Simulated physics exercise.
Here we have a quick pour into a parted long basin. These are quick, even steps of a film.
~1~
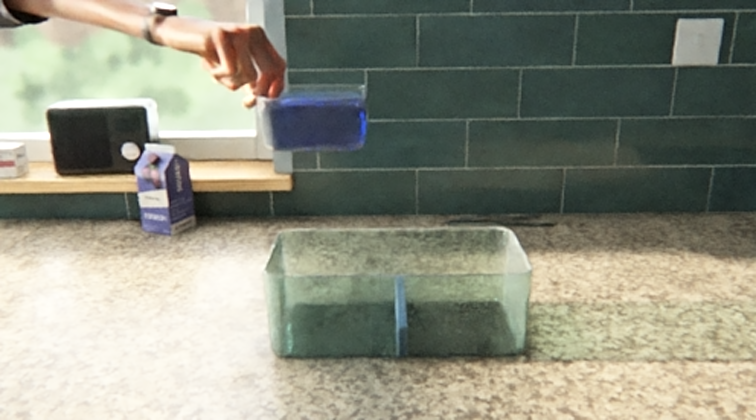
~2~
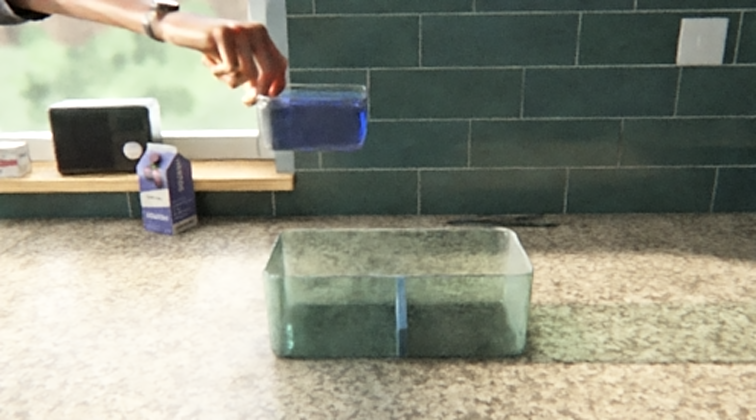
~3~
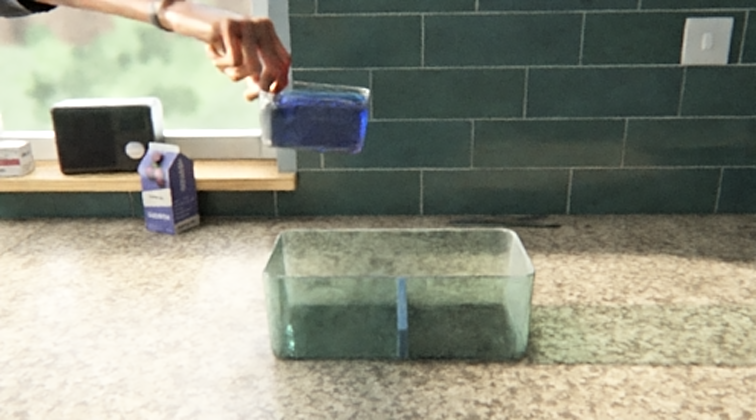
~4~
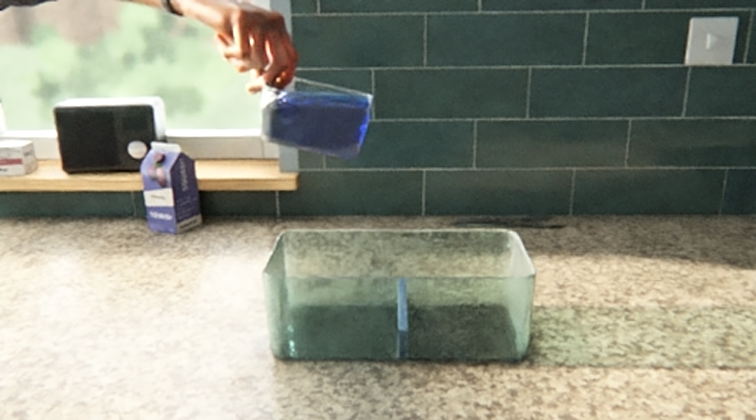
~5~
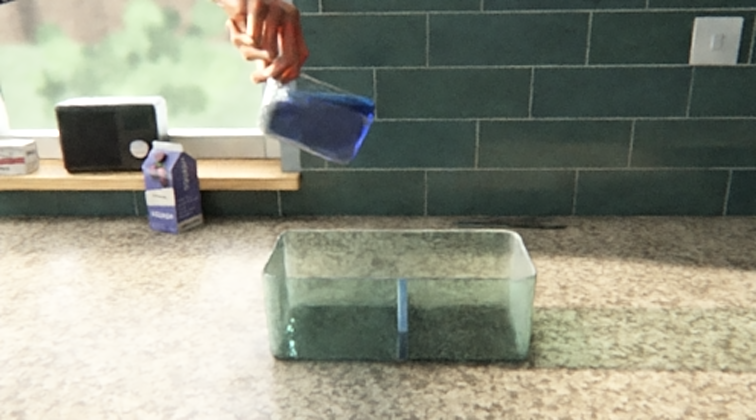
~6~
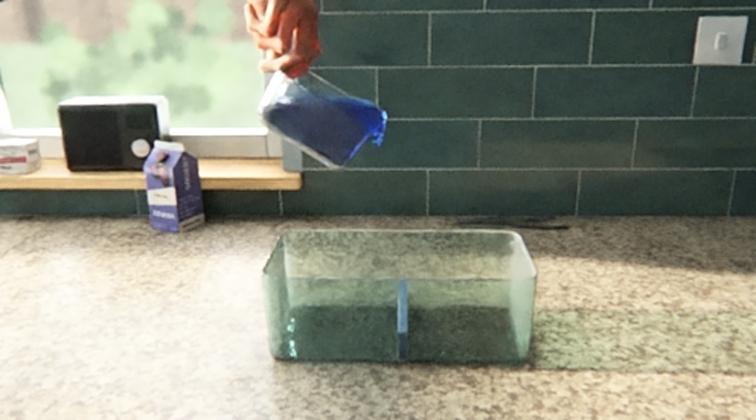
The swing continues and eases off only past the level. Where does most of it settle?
It is the right one.
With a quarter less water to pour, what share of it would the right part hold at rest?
Close to 65 per cent.
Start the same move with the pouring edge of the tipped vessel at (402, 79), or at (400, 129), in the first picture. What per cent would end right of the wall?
First some 85, then 85 per cent.
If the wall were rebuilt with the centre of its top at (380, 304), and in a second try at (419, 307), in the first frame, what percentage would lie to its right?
In turn 80 and 60 in a hundred.
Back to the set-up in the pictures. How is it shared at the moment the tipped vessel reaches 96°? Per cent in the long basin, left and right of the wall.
The left part 0 per cent, the right part 40.
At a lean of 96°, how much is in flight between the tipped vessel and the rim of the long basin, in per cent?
About 45 per cent.
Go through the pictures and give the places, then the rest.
Tilt 0°; pouring edge (366, 93); surface from (269, 100) to (364, 99); the long basin's rim runs from (272, 253) to (521, 250); the wall's top is at (401, 301), in the first picture.
Tilt 1°; pouring edge (367, 94); surface from (269, 99) to (365, 99), in the second picture.
Tilt 6°; pouring edge (369, 98); surface from (270, 98) to (367, 101), in the third picture.
Tilt 13°; pouring edge (371, 104); surface from (271, 98) to (370, 102), in the fourth picture.
Tilt 22°; pouring edge (373, 113); surface from (271, 99) to (371, 106); 3 per cent is over the edge, in the fifth picture.
Tilt 33°; pouring edge (372, 123); surface from (269, 99) to (373, 117); 10 per cent is over the edge, in the sixth picture.
A moment on, the tilt is 96° and 14 per cent is still to pour, 1 is left of the wall and 42 right of it.
Next, the tilt is 115° and 1 per cent is still to pour, 20 is left of the wall and 73 right of it.
Then the tilt is 115° and 0 per cent is still to pour, 25 is left of the wall and 73 right of it.
Later the tilt is 115° and 0 per cent is still to pour, 25 is left of the wall and 73 right of it.
Finally, 25 per cent lies left of the wall, 73 right of it and 1 outside.
